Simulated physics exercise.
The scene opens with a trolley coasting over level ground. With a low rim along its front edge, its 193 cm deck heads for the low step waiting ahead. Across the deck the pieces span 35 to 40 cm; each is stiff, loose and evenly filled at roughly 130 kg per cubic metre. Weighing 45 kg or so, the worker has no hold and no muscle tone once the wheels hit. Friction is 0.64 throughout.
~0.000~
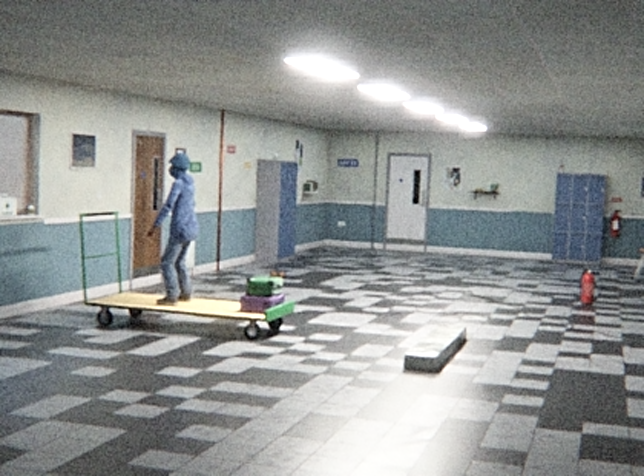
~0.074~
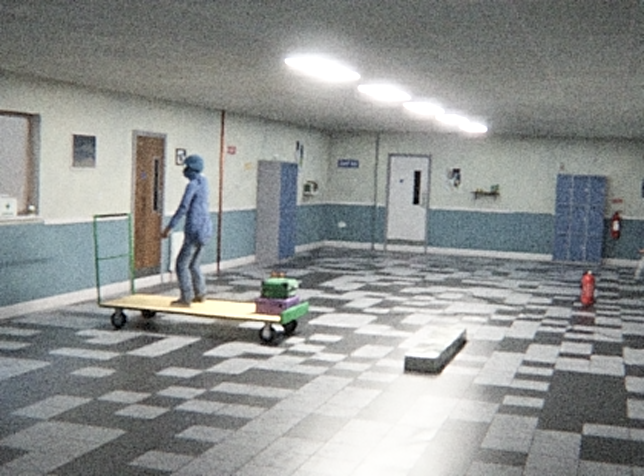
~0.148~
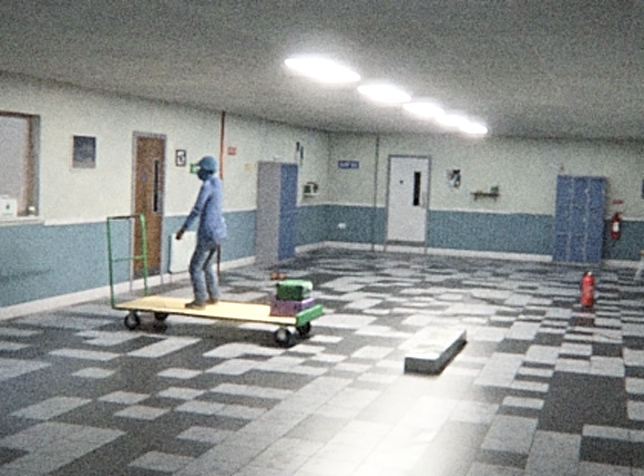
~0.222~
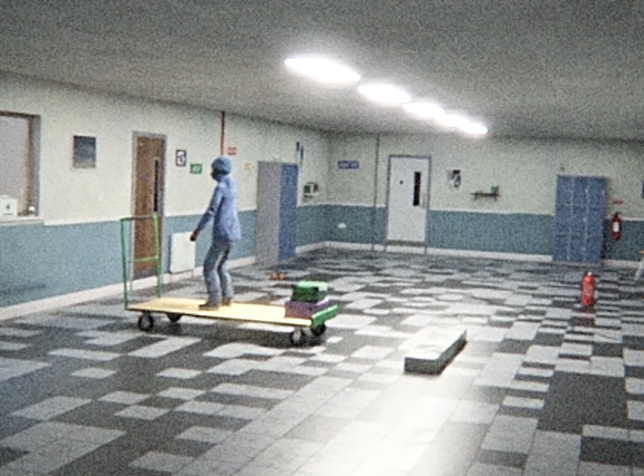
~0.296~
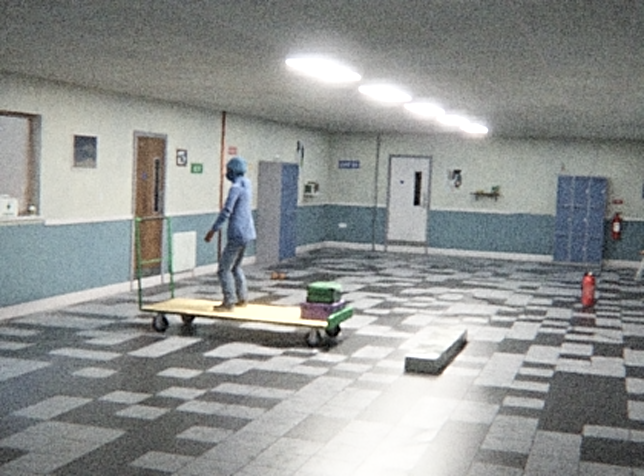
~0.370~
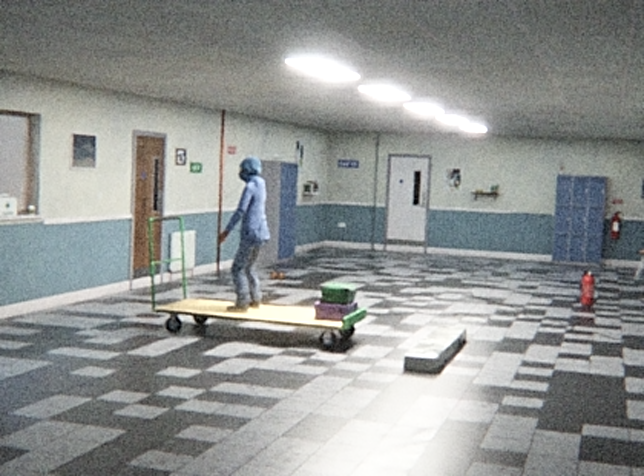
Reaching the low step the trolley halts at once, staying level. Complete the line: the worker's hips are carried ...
The worker's hips are carried no farther than the deck.
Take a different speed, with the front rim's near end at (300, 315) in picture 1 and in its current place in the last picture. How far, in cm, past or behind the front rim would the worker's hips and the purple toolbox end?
Rest points: Hips at 60 cm behind, purple at 20 cm behind.
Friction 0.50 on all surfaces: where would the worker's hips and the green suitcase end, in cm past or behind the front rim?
The hips would stop 10 cm behind the front rim, and the green item 60 cm past it.
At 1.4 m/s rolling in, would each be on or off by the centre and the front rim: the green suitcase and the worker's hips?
In that case green off, hips on.
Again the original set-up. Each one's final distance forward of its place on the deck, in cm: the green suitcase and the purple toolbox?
Shift, cm - green: 90; purple: 0.
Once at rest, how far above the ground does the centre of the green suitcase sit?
The centre rests around 10 cm up.
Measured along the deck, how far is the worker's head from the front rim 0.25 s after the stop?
Some 70 cm behind it.
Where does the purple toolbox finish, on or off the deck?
End result - purple: Stays.
After 0.73 s the deck stops.
After 1.28 s the worker's hips are 20 cm behind the rim, near (414, 298) in the last picture's view.
After 1.73 s the worker's hips are 9 cm behind the rim, near (425, 299) in the last picture's view.
At rest, 3.1 s, past the rim, green suitcase; behind it, purple toolbox and the worker's hips.
